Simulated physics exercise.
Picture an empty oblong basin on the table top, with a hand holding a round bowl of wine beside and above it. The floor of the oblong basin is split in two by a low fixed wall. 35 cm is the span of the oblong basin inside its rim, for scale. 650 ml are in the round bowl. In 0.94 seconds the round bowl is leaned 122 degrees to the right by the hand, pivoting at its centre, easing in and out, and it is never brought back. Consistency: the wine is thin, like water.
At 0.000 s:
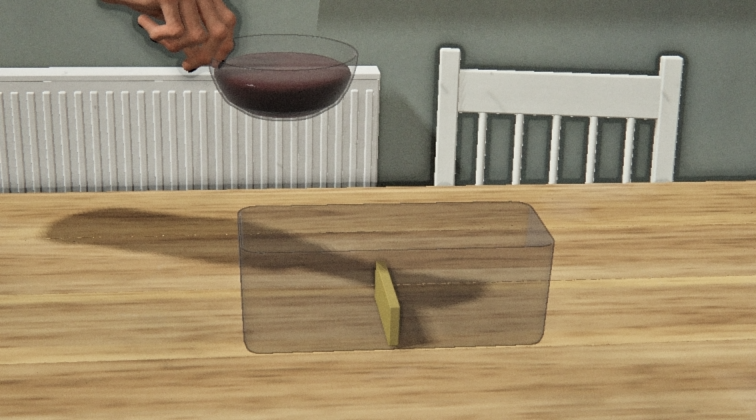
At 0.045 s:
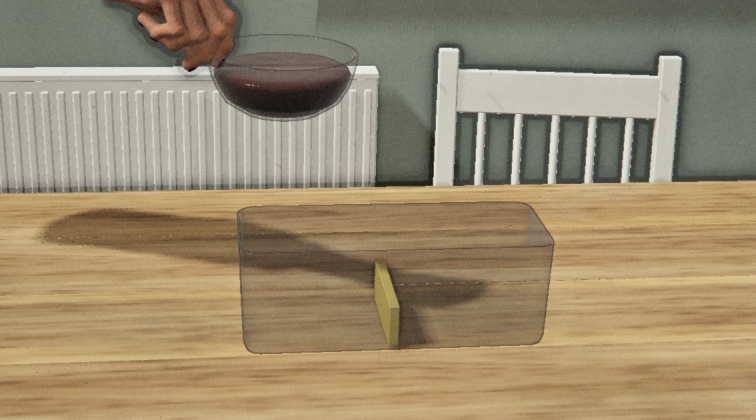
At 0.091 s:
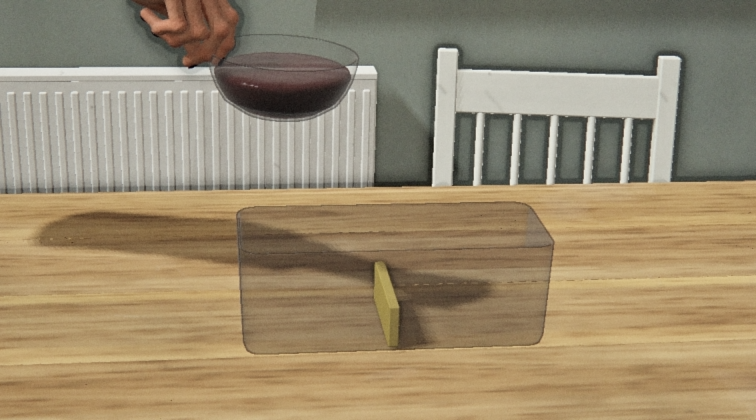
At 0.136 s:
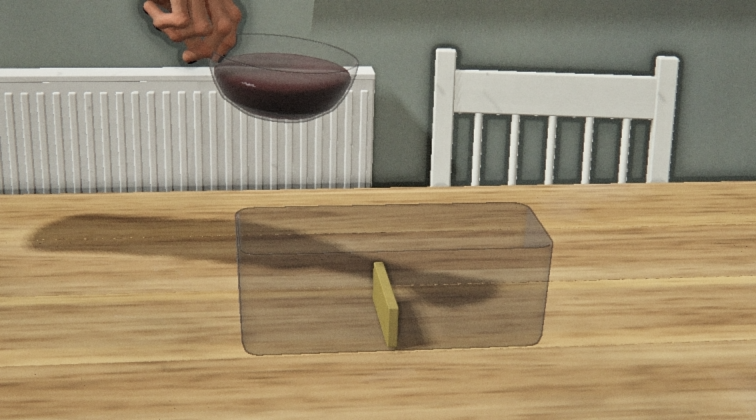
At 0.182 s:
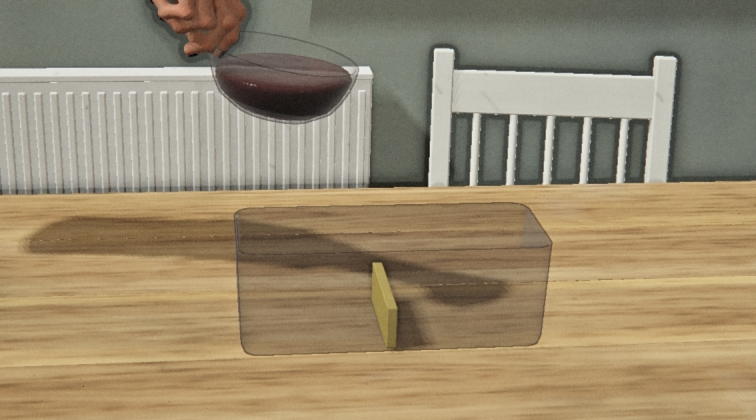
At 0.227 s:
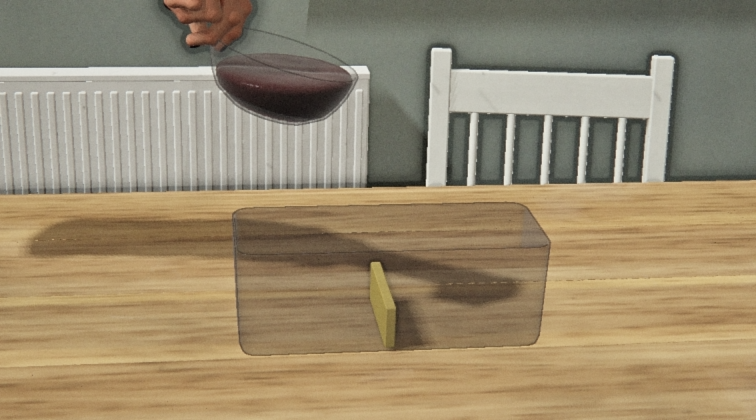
The clip shows a hand gradually tilting a clear round bowl of dark red wine to the right above a wooden table, where an empty transparent oblong basin with a small yellowish upright wall inside stays still.
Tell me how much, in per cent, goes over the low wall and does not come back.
I would say about 64 per cent.
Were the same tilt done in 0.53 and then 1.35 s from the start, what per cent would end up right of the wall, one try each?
It comes to 50 per cent, and then 70 per cent.
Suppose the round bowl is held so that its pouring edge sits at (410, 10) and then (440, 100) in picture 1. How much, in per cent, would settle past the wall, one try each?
90 in a hundred, followed by 95 in a hundred.
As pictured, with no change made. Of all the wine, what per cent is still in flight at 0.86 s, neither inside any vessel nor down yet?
Around 2 percent of the liquid.
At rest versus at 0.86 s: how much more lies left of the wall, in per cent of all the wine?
Near 1 percent, more or less.
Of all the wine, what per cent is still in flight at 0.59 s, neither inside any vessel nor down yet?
Some 52 per cent, I reckon.
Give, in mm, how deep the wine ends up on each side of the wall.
Left part: About 10 mm; right part: About 18 mm.
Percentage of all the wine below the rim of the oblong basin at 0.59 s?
At that time the basin holds about 28 per cent of the liquid.
After 0.59 s the tilt is 85° and 19 per cent is still to pour, 2 is left of the wall and 26 right of it.
After 0.86 s the tilt is 120° and 0 per cent is still to pour, 34 is left of the wall and 63 right of it.
After 1.14 s the tilt is 122° and 0 per cent is still to pour, 35 is left of the wall and 64 right of it.
After 1.44 s the tilt is 122° and 0 per cent is still to pour, 35 is left of the wall and 64 right of it.
In the end 35 per cent lies left of the wall, 64 right of it and 1 outside.
